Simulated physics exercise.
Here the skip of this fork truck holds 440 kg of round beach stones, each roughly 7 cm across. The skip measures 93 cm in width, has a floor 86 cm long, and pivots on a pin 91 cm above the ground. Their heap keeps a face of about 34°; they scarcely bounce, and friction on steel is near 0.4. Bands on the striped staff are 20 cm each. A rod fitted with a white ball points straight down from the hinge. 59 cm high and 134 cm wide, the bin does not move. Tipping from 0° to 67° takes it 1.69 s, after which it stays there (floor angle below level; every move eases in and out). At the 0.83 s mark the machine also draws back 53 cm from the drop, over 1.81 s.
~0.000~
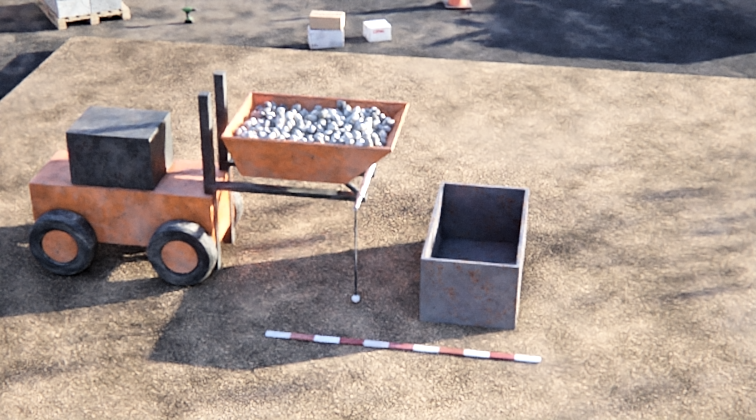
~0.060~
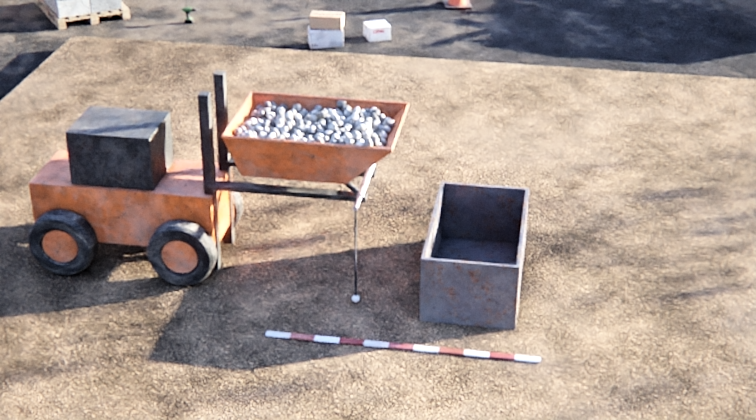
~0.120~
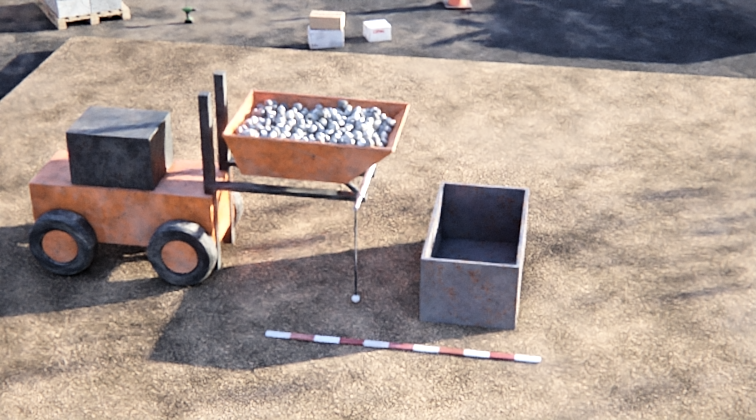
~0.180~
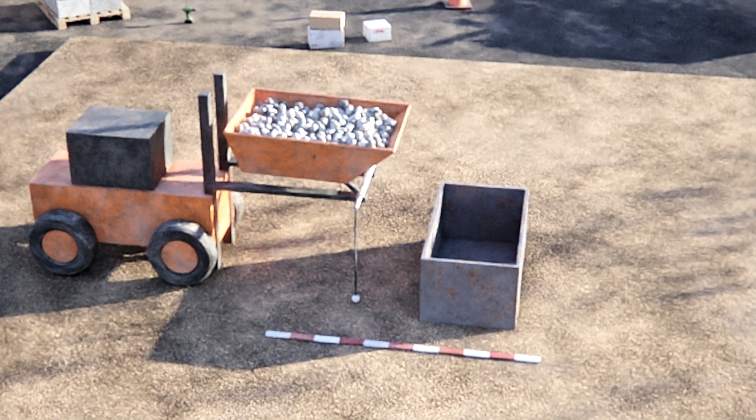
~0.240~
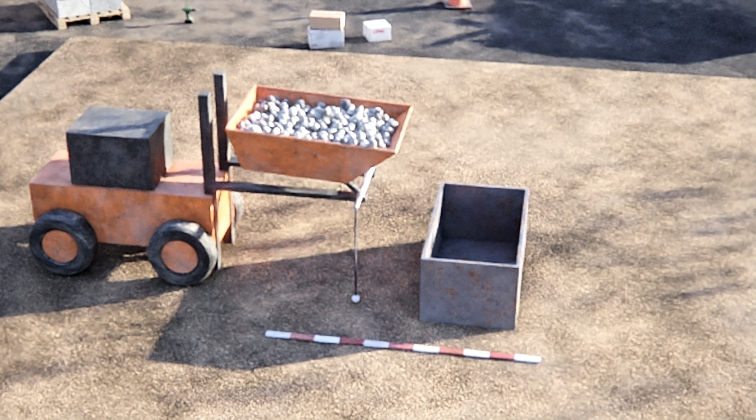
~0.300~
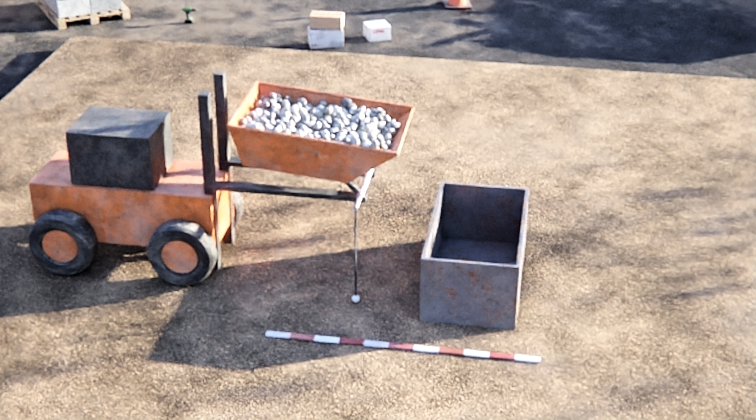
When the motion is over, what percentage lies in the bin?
Close to 65 percent.
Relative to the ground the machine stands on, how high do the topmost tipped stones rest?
About 32 cm above it.
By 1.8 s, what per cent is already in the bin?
About 50 per cent by then.
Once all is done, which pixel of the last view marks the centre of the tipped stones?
Look at roughly (458, 269).
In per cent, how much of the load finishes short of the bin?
I'd put it near 35 per cent.
After 1.3 s the floor is at 57°; 97 % in the skip, 1 % short of the bin, 1 % in the bin; the foremost stones are at (441, 195).
After 1.8 s the floor is at 67°; 34 % in the skip, 15 % short of the bin, 51 % in the bin; the foremost stones are at (511, 288).
After 3.1 s the floor is at 67°; 0 % in the skip, 34 % short of the bin, 65 % in the bin, 1 % beside or beyond the bin; the foremost stones are at (513, 277).
After 5.5 s the floor is at 67°; 0 % in the skip, 34 % short of the bin, 65 % in the bin, 1 % beside or beyond the bin; the foremost stones are at (513, 277).
